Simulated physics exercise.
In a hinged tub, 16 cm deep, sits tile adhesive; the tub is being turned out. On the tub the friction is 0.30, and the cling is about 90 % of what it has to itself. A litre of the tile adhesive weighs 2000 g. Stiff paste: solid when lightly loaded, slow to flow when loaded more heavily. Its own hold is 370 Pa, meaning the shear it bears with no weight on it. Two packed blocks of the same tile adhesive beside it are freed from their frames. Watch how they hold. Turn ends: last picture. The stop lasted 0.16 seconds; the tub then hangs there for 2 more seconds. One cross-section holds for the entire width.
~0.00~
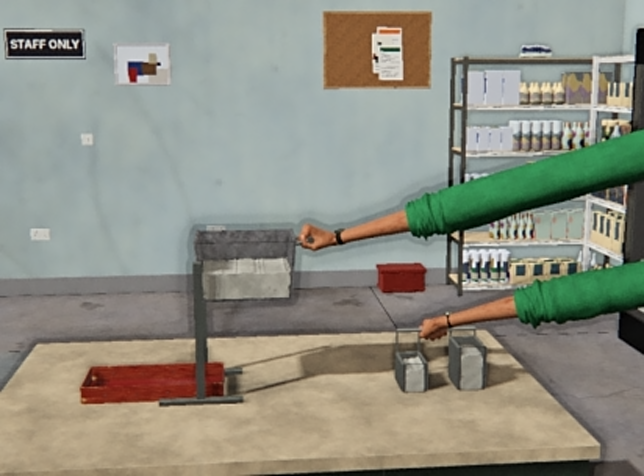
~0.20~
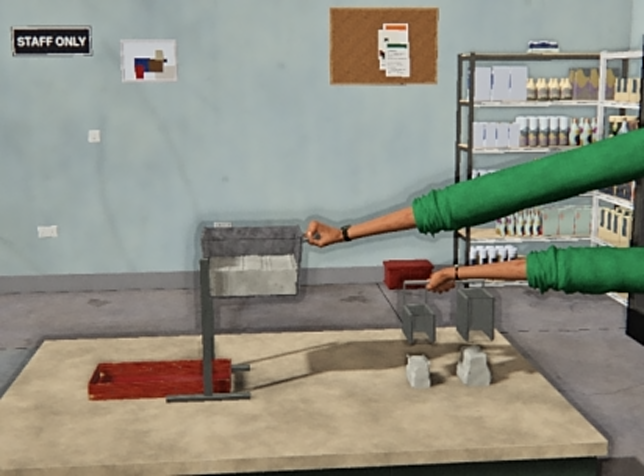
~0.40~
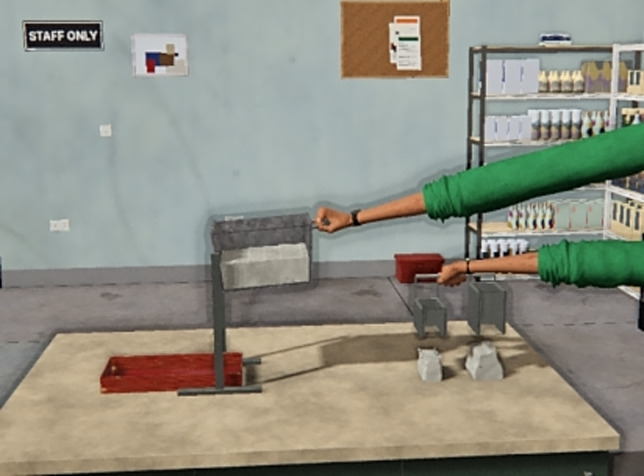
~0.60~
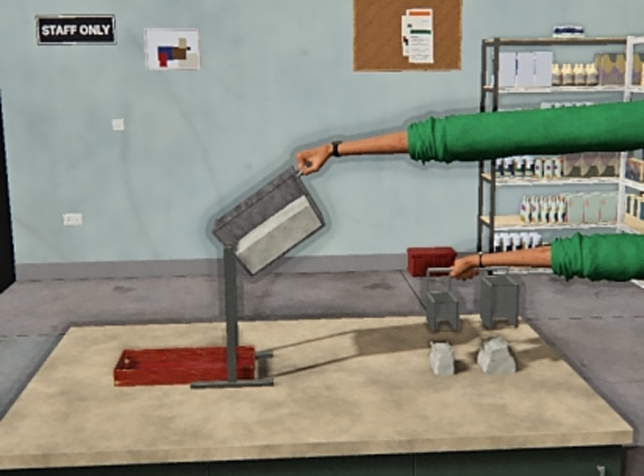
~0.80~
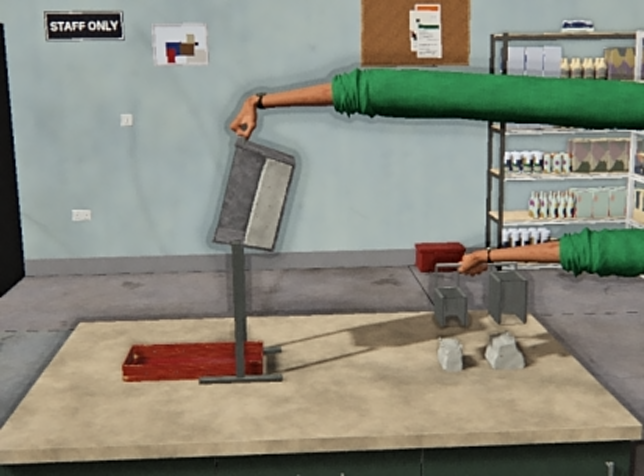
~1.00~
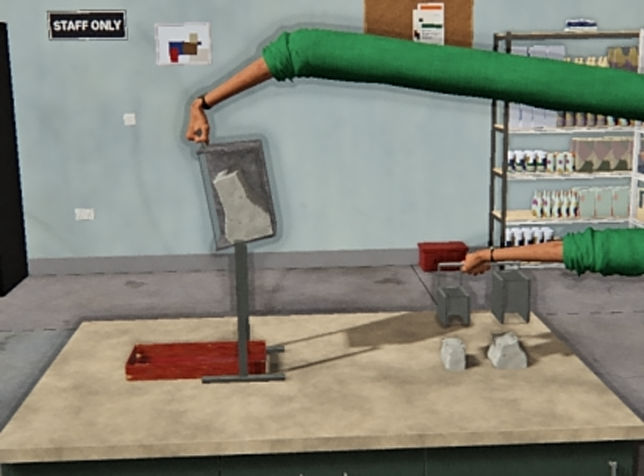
A green-sleeved arm lifted two small metal molds off grey blocks on a table, while another hand swung a hinged tub of grey paste up and over to the left above a red tray.
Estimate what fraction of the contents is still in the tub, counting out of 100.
Roughly 42 out of 100.
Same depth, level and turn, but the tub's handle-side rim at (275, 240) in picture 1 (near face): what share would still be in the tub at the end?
Close to 55 per cent would still be in the tub.
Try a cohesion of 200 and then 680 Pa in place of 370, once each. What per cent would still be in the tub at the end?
The two runs give near 30 % and near 45 % respectively.
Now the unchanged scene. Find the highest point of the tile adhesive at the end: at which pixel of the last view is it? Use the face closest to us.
Looking at the last picture, I'd put it at about (251, 220).
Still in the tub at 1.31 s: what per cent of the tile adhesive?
Near 40 %.
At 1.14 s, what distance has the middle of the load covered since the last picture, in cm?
The shift is near 9 cm.
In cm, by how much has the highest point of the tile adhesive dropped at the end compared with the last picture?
Roughly 13 cm.
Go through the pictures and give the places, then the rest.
The first picture shows handle-side rim at (293, 240), tilt 0 degrees; top of the tile adhesive at (244, 273); blocks stand 7.1 cm, 11 cm (left to right).
The second picture shows handle-side rim at (300, 237), tilt 0 degrees; top of the tile adhesive at (250, 269); blocks stand 7.1 cm, 9.6 cm (left to right).
The third picture shows handle-side rim at (309, 224), tilt 4 degrees; top of the tile adhesive at (305, 256); blocks stand 7.0 cm, 8.9 cm (left to right).
The fourth picture shows handle-side rim at (292, 175), tilt 35 degrees; top of the tile adhesive at (309, 205); blocks stand 7.0 cm, 8.7 cm (left to right).
The fifth picture shows handle-side rim at (236, 147), tilt 75 degrees; top of the tile adhesive at (270, 161); blocks stand 7.0 cm, 8.5 cm (left to right).
The sixth picture shows handle-side rim at (198, 155), tilt 99 degrees; top of the tile adhesive at (237, 174); blocks stand 7.0 cm, 8.5 cm (left to right).
After 1.14 s, the tub is at 99 degrees and holds 56 %.
After 1.31 s, the tub is at 99 degrees and holds 42 %.
After 1.48 s, the tub is at 99 degrees and holds 42 %.
After 1.65 s, the tub is at 99 degrees and holds 42 %.
After 3.00 s, at the end, the tub is at 99 degrees and holds 42 %.
